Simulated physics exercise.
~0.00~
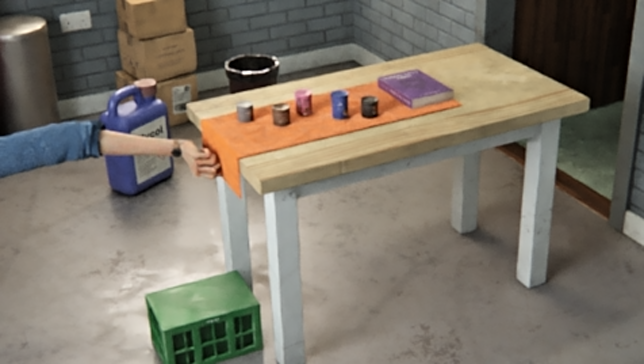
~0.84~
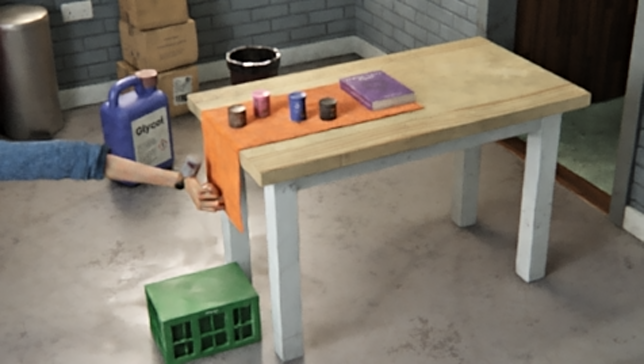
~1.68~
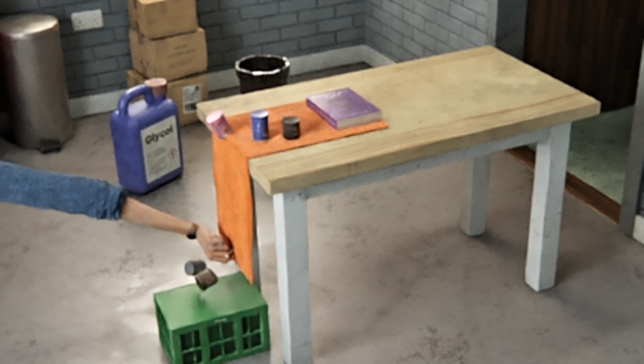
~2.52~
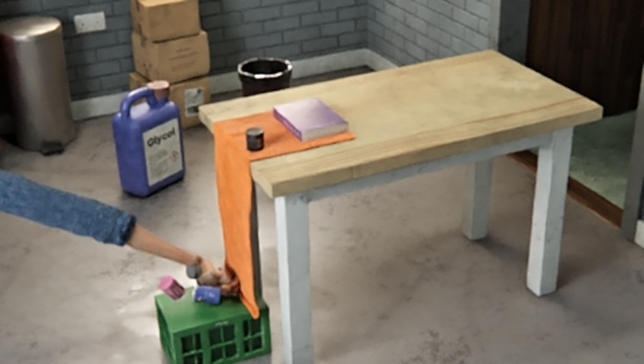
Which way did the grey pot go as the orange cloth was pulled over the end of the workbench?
The grey pot went down, dropping off the end of the workbench towards the green crate.
